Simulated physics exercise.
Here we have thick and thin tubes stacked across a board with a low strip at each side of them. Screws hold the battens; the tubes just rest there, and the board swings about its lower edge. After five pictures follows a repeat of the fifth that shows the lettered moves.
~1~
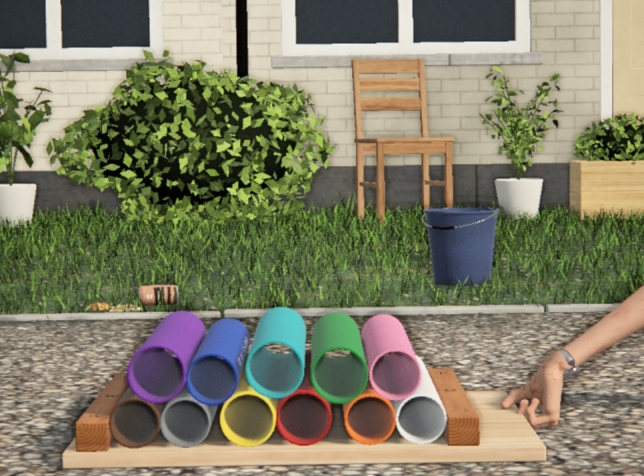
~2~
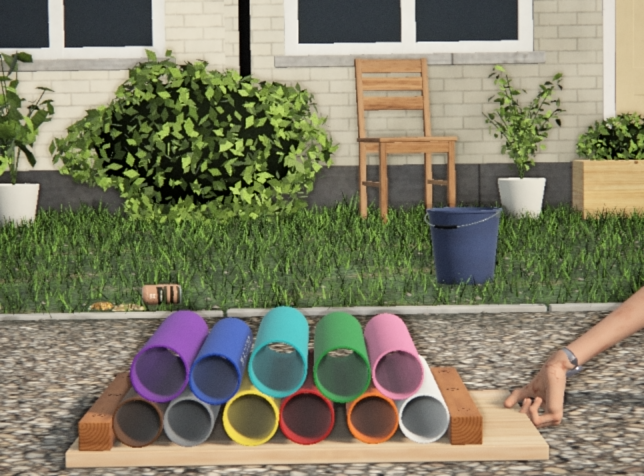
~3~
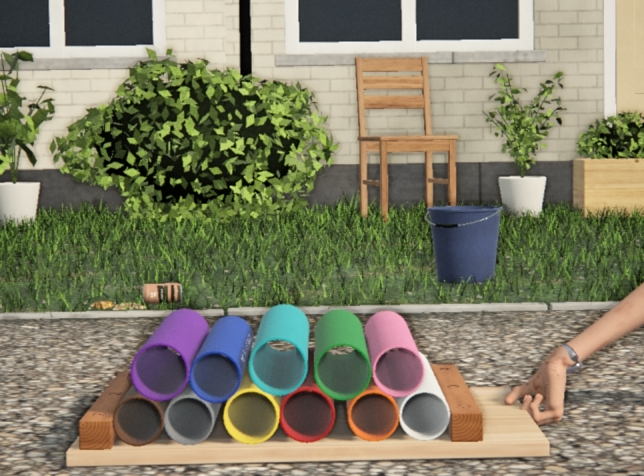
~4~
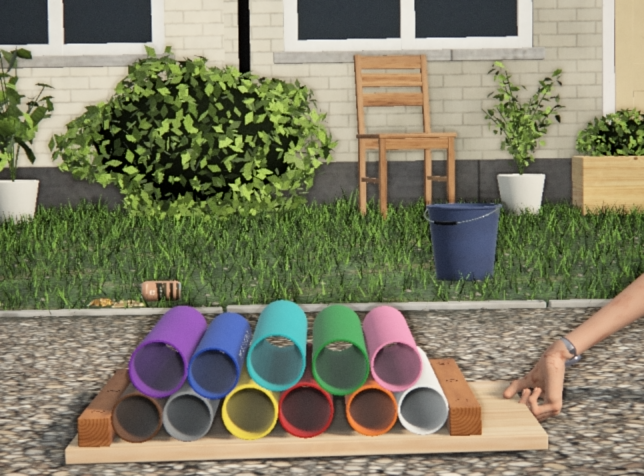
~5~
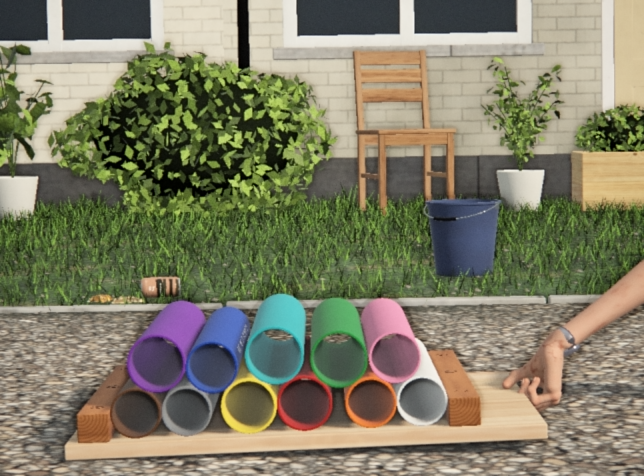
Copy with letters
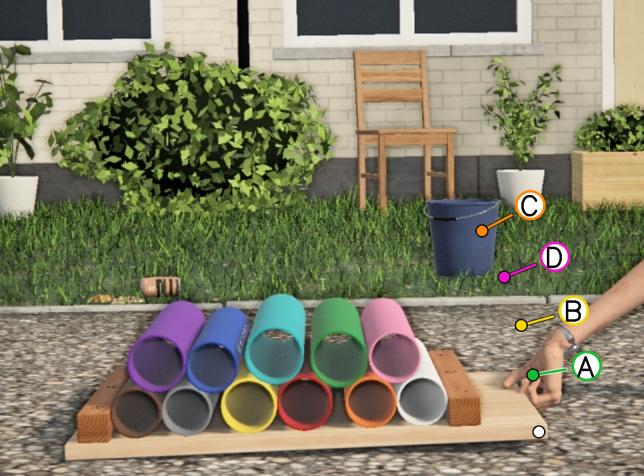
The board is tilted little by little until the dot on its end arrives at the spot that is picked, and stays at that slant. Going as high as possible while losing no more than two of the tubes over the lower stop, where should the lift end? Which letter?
Raise it to D.
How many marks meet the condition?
Three of the four.
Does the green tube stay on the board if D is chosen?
Yes.
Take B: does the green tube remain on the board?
Yes.
On the marked copy, A at (533, 375); B at (521, 325); C at (482, 231); D at (504, 277); the white dot at (539, 432).
Following D. Soon after the start, board at 15°.
Later, board at 21°.
In the end, board at 21°, one over the low batten (purple).
As for the rest, A none over the low batten; B one over the low batten (purple); C four over the low batten (green, turquoise, blue, purple).
